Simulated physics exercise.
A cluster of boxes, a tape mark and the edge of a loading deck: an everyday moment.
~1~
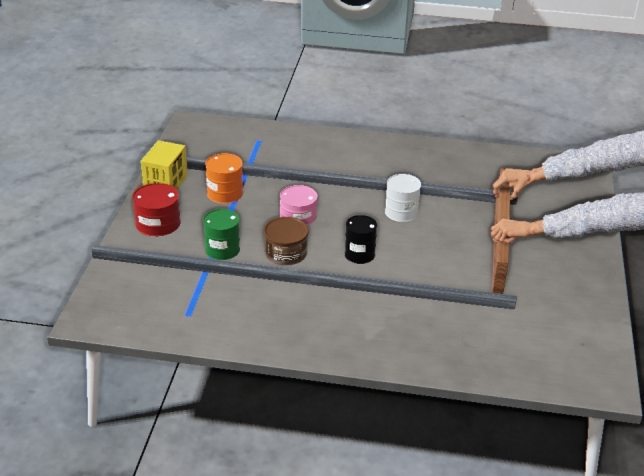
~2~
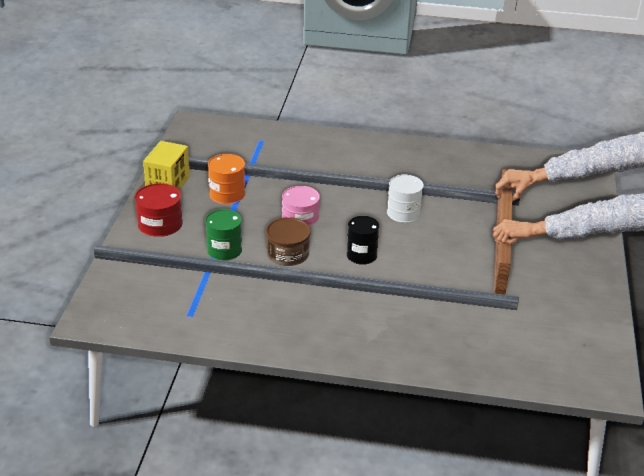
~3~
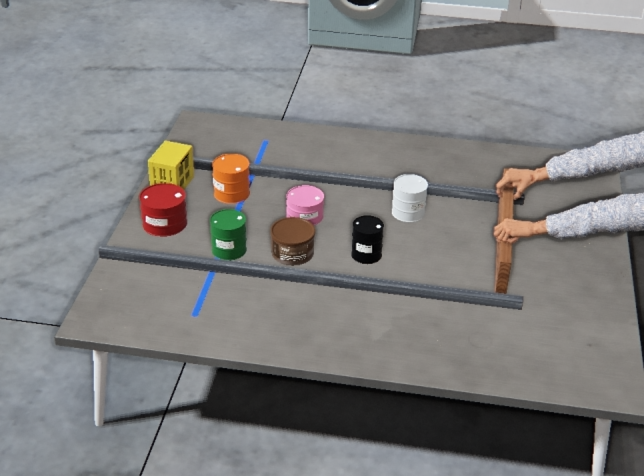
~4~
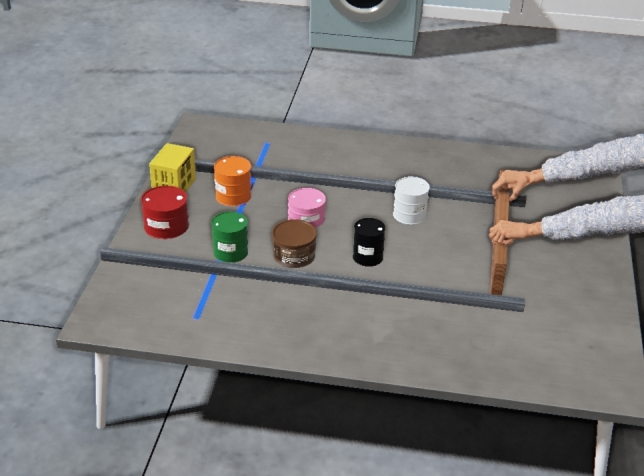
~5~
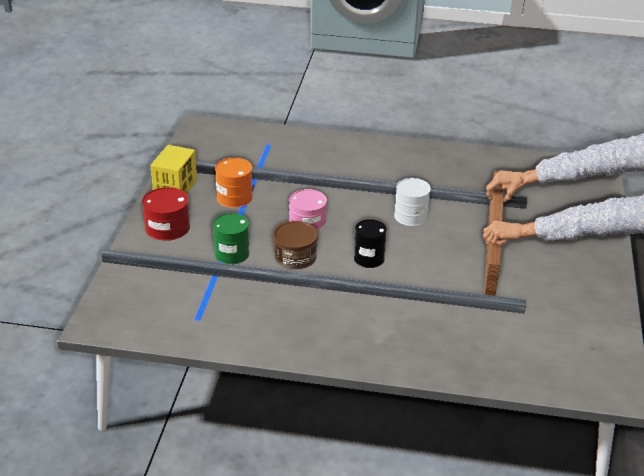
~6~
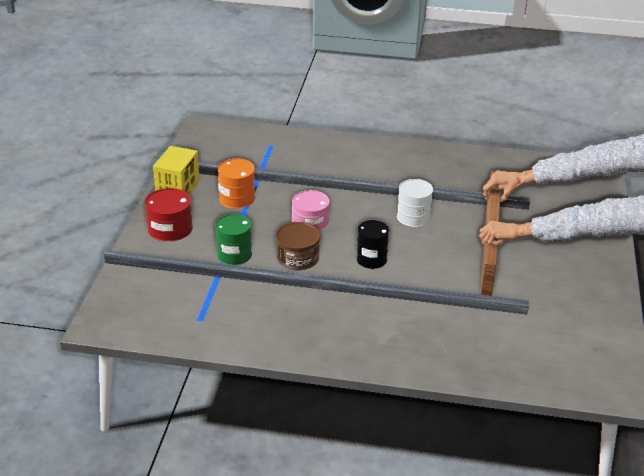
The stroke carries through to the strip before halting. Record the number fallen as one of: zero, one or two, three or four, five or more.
Nothing falls.
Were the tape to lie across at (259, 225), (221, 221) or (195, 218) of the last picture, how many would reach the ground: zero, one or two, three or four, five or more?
Taking the places in the order asked: None, then none, then one to two.
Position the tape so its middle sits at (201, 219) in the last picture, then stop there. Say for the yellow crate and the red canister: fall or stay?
Here's how it goes: The yellow crate goes down, and the red canister stays where it is.
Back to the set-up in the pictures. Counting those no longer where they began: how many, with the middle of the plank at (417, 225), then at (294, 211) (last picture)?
First 1, after that 5.
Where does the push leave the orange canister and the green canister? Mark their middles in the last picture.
The orange canister ends at (200, 180) and the green canister at (151, 237).
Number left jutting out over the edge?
As for overhanging, the count is 0.
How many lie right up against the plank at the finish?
The count in contact is 3.
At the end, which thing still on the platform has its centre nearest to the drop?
That's the yellow crate.
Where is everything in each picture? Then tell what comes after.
Yellow crate (165, 169); red canister (157, 210); orange canister (225, 178); plank (501, 231); tape (228, 218), in the first picture.
Red canister (159, 210); black canister (363, 240), in the second picture.
Orange canister (231, 179); brown pail (293, 241), in the third picture.
Yellow crate (173, 172); plank (501, 233), in the fourth picture.
Red canister (166, 214); pink canister (308, 210), in the fifth picture.
Yellow crate (177, 174); red canister (169, 215); orange canister (237, 184); plank (491, 233); tape (240, 223), in the sixth picture.
A little later, none off yet; yellow crate at rest near (177, 174); red canister at rest near (169, 215); orange canister at rest near (237, 184).
When it is over, the number that fall off is zero.
